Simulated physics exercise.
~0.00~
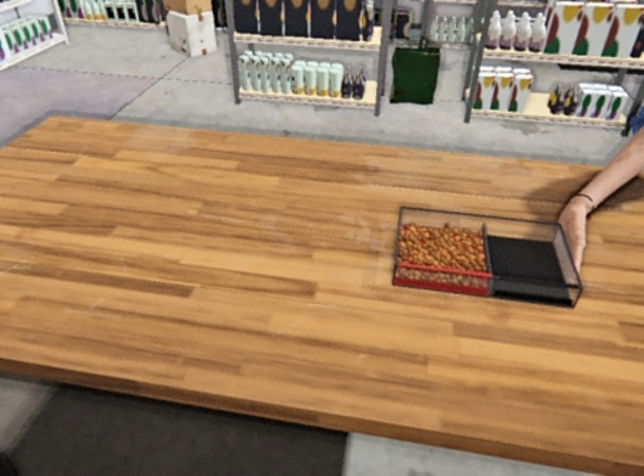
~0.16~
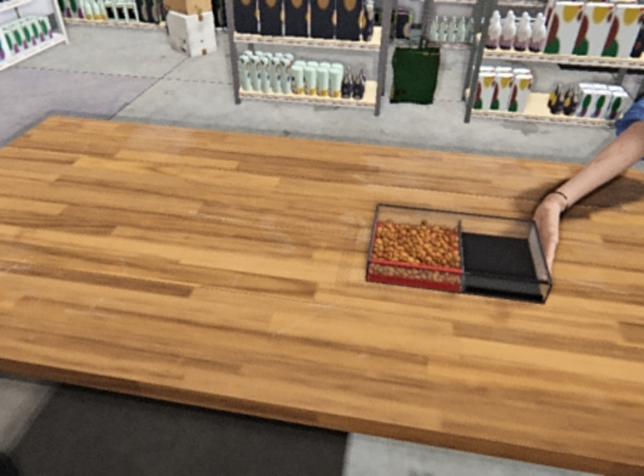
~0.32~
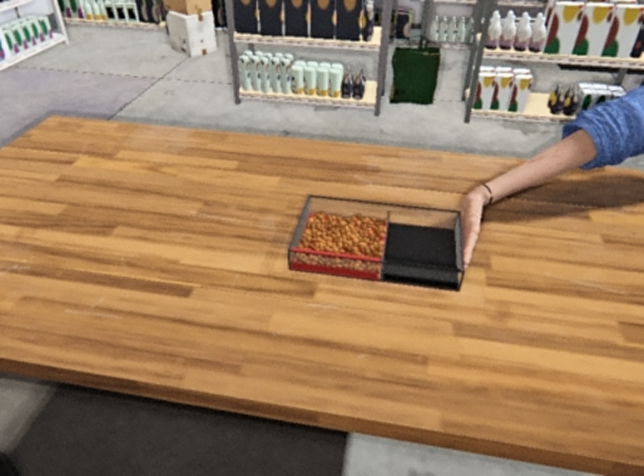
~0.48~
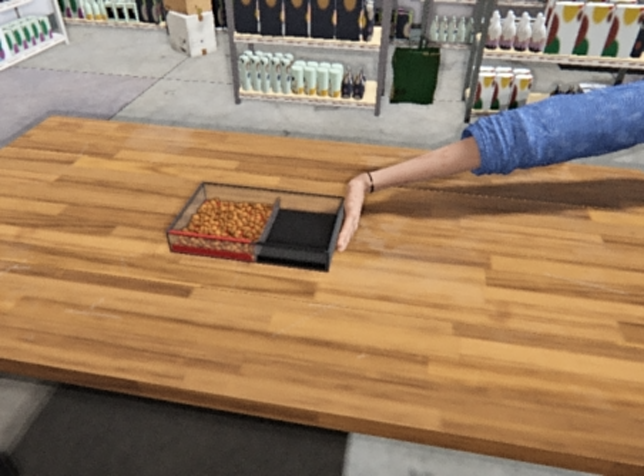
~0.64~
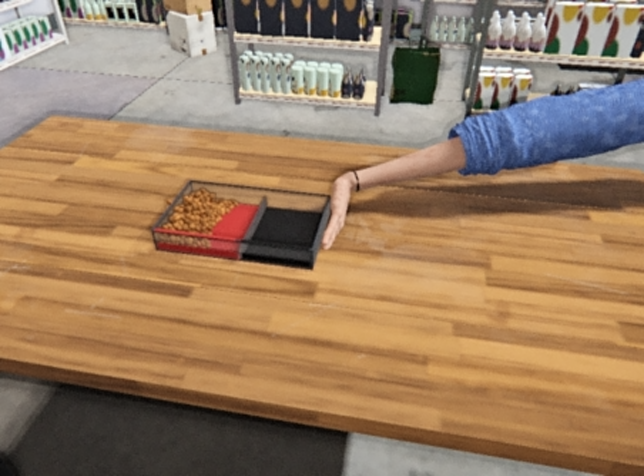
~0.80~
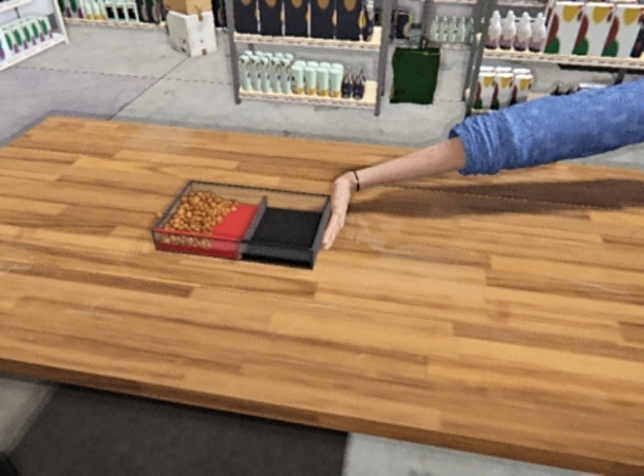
A clear divided tray, holding small orange-brown pieces in its red-floored left compartment beside an empty black one, slides left across a wooden table with a hand at its right end, then stops with the pieces bunched toward the back left of their compartment.
